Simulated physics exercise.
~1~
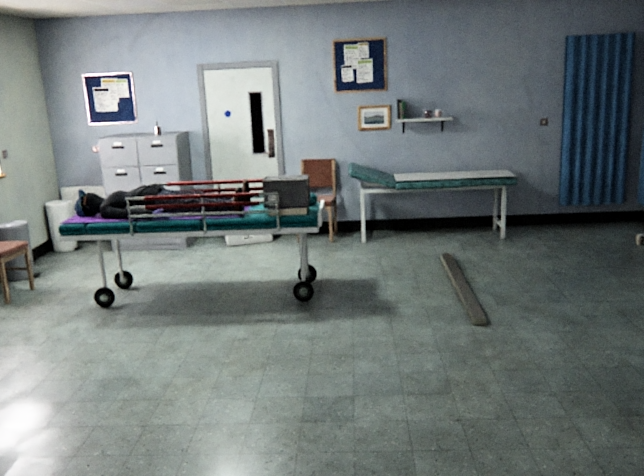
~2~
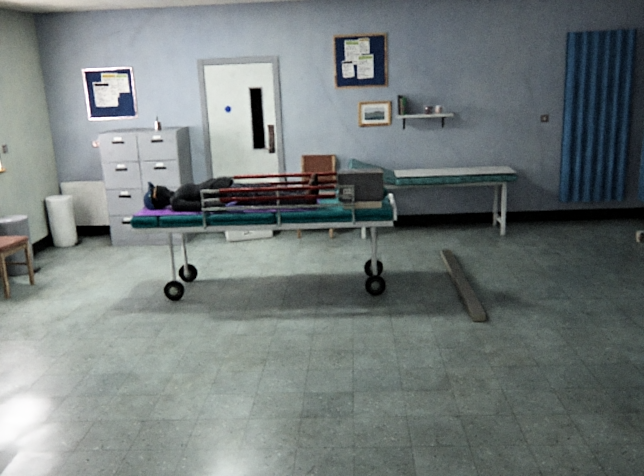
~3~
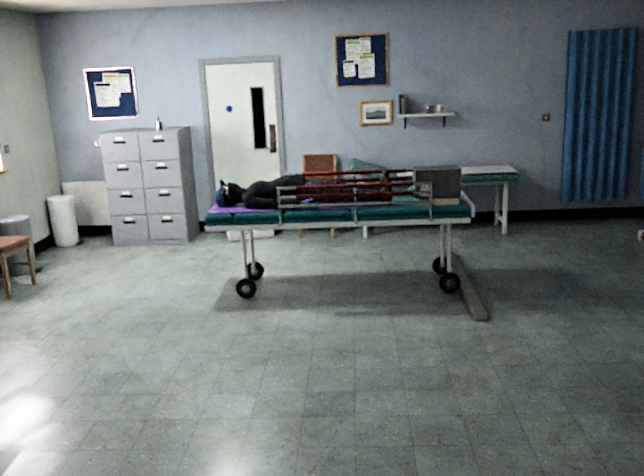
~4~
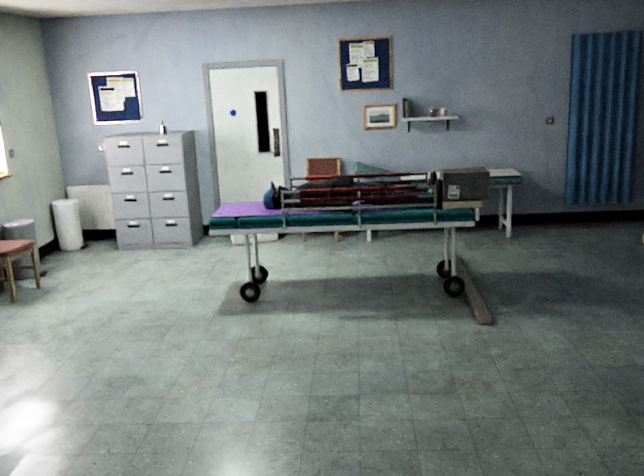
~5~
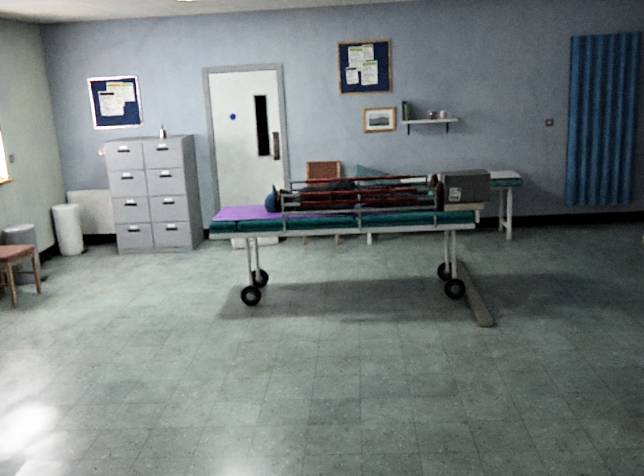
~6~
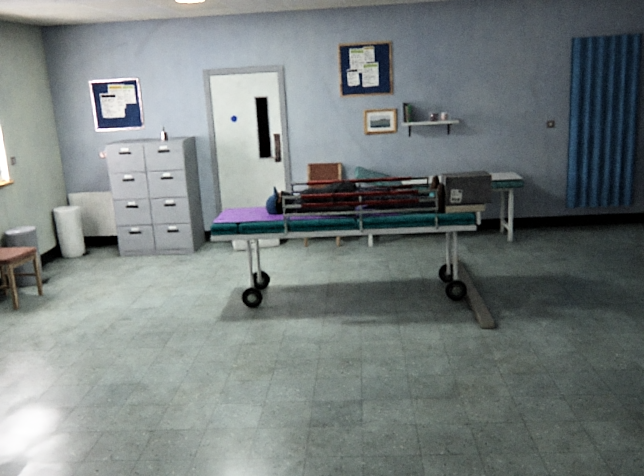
A wheeled stretcher rolls right, stops at the floor sill, and its passenger slides farther right.
